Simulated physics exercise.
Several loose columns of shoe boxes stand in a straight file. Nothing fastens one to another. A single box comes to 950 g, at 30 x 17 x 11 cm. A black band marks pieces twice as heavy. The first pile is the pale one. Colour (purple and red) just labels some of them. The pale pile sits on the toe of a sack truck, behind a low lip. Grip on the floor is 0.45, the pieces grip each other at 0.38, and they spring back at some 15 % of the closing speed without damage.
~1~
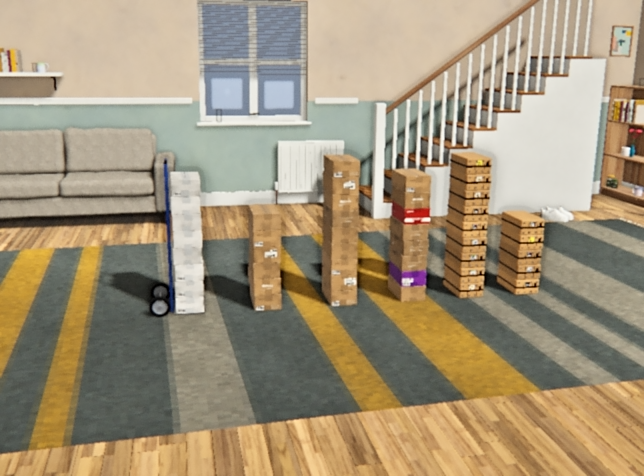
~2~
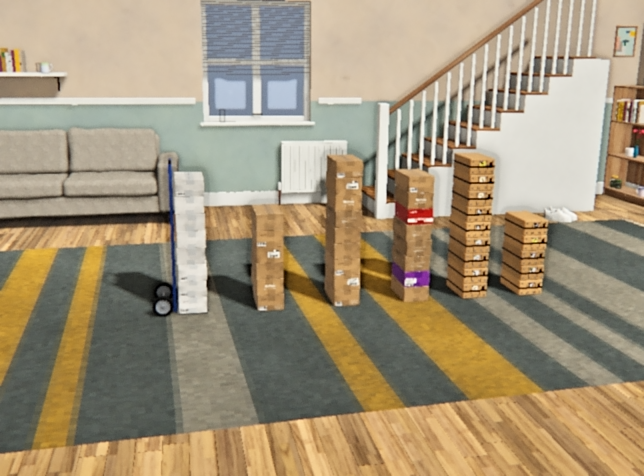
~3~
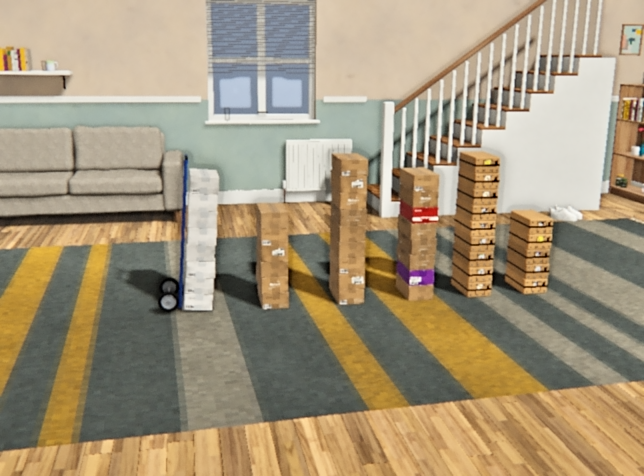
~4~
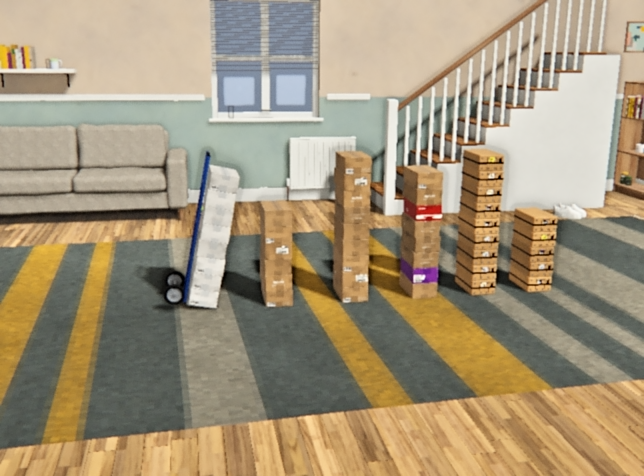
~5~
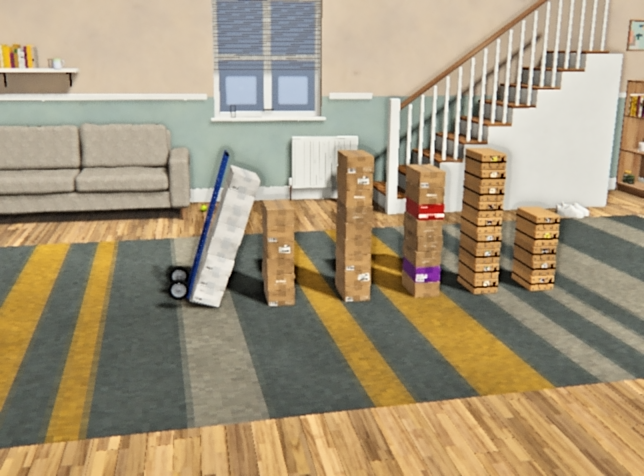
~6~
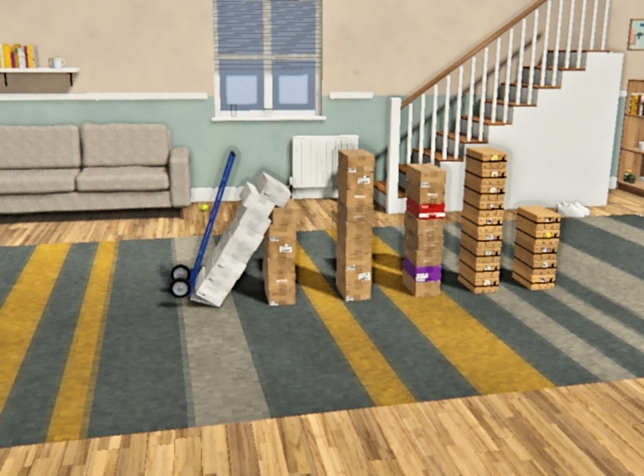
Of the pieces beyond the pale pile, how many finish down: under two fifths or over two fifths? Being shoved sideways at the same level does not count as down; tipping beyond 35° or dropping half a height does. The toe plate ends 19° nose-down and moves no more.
The part is upwards of two fifths.
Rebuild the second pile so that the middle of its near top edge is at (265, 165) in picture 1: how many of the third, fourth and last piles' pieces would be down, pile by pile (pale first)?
In that case third 8, fourth 7, last 4.
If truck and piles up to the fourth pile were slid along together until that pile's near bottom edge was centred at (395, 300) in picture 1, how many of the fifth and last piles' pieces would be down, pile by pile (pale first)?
Then fifth 8, last 4.
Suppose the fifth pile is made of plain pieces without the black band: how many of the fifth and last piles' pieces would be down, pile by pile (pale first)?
In that case fifth 8, last 4.
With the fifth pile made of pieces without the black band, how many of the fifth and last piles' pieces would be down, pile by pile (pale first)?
Then fifth 8, last 4.
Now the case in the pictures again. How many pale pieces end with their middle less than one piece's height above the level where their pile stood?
2 pale pieces.
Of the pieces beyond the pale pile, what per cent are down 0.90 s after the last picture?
15 per cent by then.
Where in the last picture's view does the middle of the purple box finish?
Near (446, 276).
Then, 0.90 s after the last picture, 8 of the pale pile down; 5 of the 37 other boxes down.
Then, 2.20 s after the last picture, 8 of the pale pile down; 23 of the 37 other boxes down; purple box on its side; red box leaning 21°, 18 cm lower.
At rest, 8 of the pale pile down; 33 of the 37 other boxes down; purple box on its side; red box leaning 31°, 27 cm lower. That is 89 per cent. As the last picture would show them, middles, purple box near (446, 276), red box near (511, 241).
